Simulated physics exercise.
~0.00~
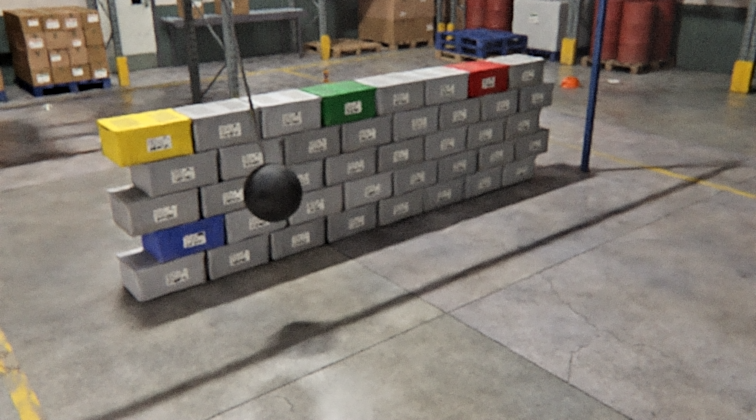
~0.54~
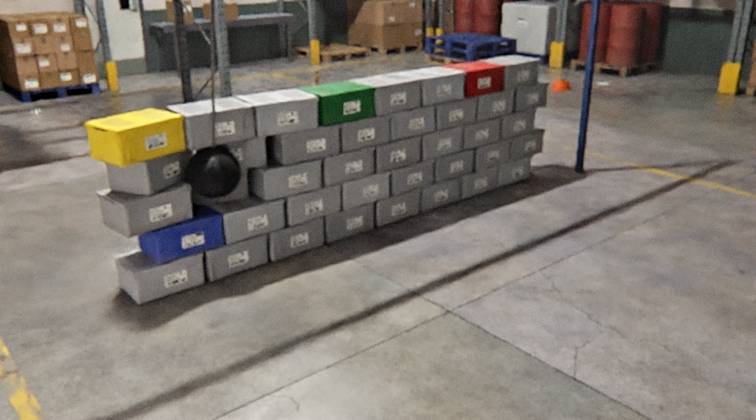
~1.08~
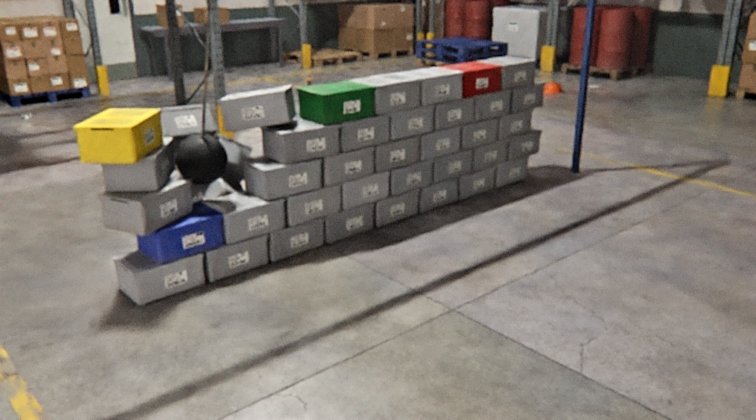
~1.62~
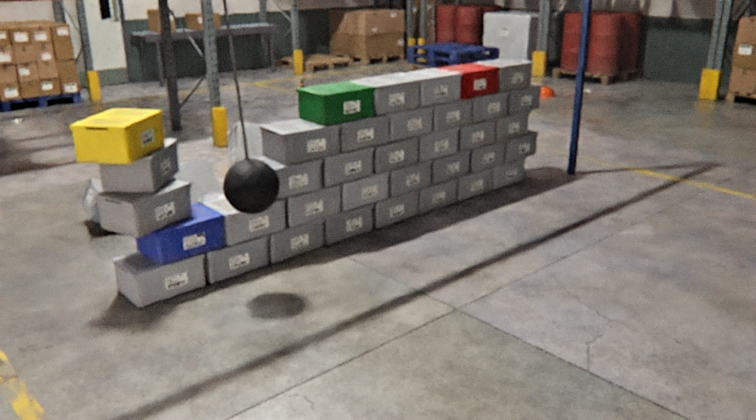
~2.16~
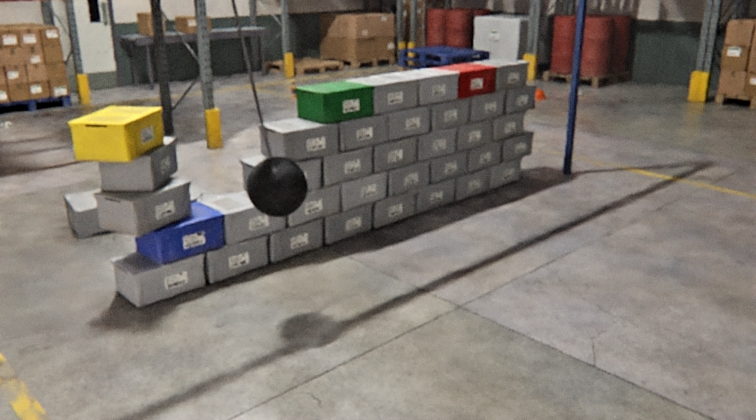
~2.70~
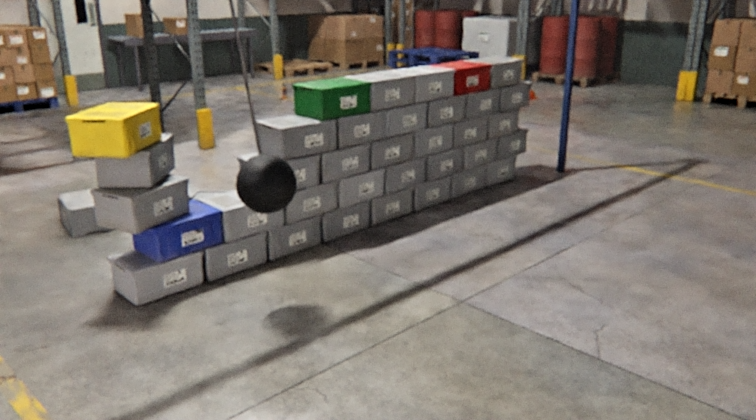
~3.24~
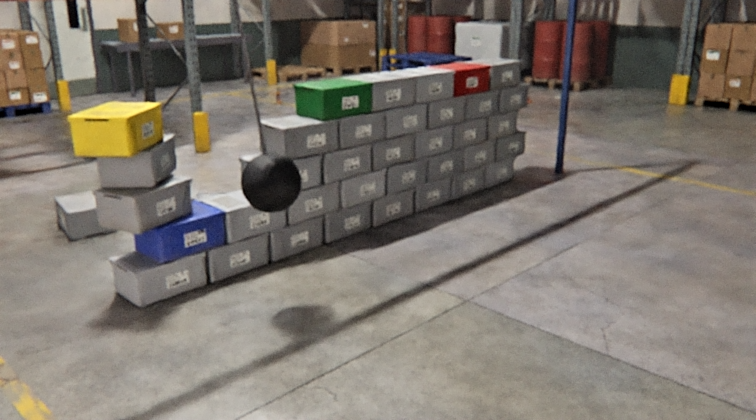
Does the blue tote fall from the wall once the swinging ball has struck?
No, the blue tote stays up in its place near the bottom left of the wall.
